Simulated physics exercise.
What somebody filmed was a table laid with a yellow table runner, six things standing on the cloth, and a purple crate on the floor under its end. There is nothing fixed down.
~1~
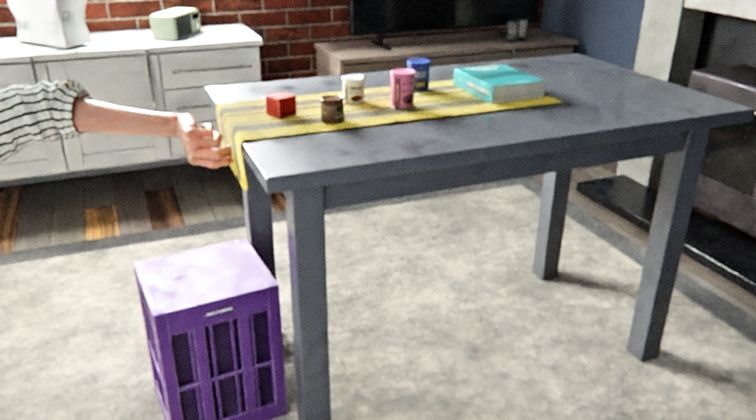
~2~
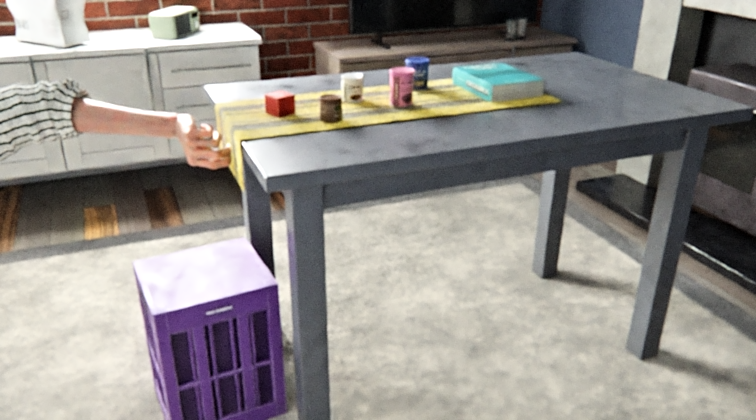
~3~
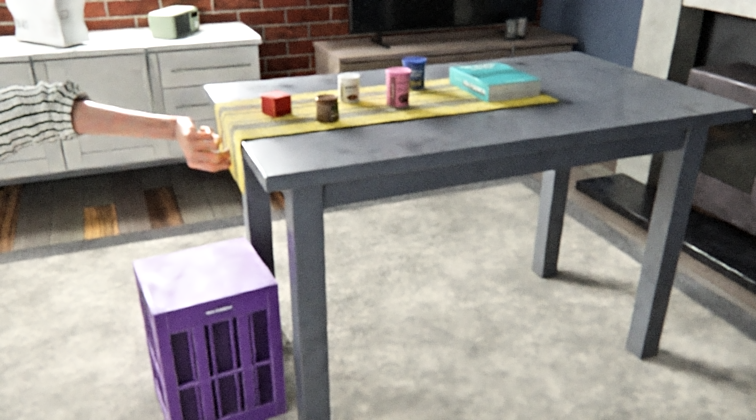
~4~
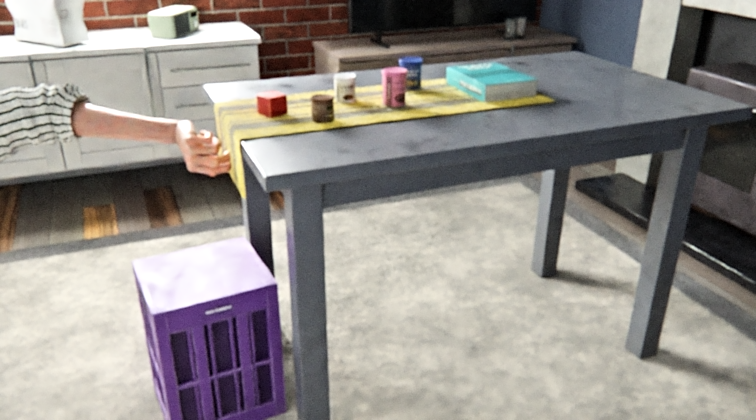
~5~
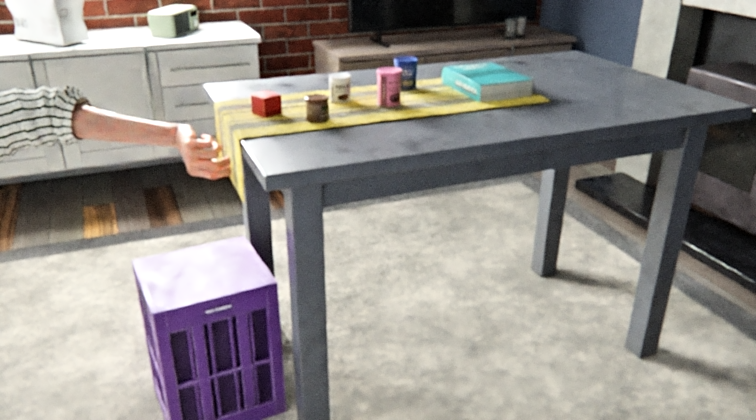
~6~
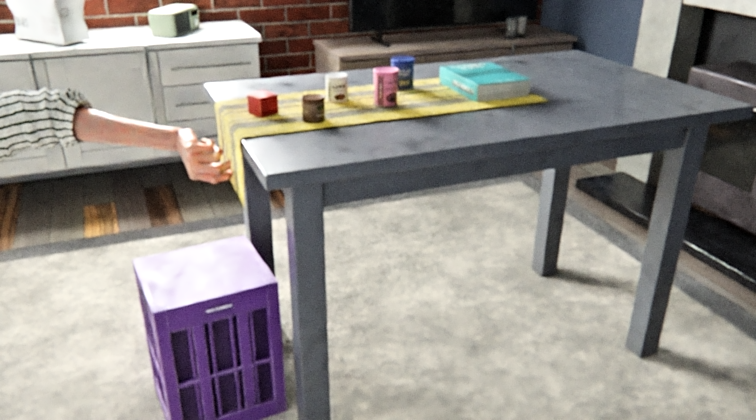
We see a hand at the left gripping the end of a yellow runner on a gray table and slowly pulling it down a little, as the red cube, small containers and teal box on it shift slightly left above a purple crate.
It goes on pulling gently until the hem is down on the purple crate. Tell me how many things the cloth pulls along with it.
It pulls along two.
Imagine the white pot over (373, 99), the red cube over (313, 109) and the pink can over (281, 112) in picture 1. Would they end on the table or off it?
Here's the result: The white pot remains in place, the red cube leaves the top and the pink can leaves the top.
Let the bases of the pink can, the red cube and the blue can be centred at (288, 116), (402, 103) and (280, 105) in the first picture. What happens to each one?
Here's what happens: The pink can leaves its perch, the red cube remains aboard, the blue can leaves its perch.
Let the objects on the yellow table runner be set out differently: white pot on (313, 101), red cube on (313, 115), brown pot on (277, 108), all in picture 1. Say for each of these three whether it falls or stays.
Outcome: White pot is gone, red cube is gone, brown pot is gone.
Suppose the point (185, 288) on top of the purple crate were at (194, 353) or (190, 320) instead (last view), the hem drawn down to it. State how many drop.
Respectively 4 and 3.
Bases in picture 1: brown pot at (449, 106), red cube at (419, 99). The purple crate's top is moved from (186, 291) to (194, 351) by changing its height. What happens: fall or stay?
Brown pot stays, red cube stays.
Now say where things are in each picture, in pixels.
The first frame shows hem (246, 192); red cube (281, 95); brown pot (332, 98); white pot (353, 77); pink can (403, 71); blue can (419, 61); top of the crate (186, 291).
The second frame shows hem (244, 192); red cube (279, 94).
The third frame shows hem (244, 195); brown pot (327, 97).
The fourth frame shows hem (245, 199); white pot (345, 76); top of the crate (185, 289).
The fifth frame shows hem (244, 203); pink can (389, 70).
The sixth frame shows hem (244, 207); red cube (262, 94); brown pot (313, 96); white pot (336, 75); pink can (386, 69); blue can (403, 59).
A little later, hem near (235, 229); red cube gone.
Next, hem on the crate; red cube and brown pot gone.
When it is over, hem on the crate; red cube and brown pot gone. The answer is two.
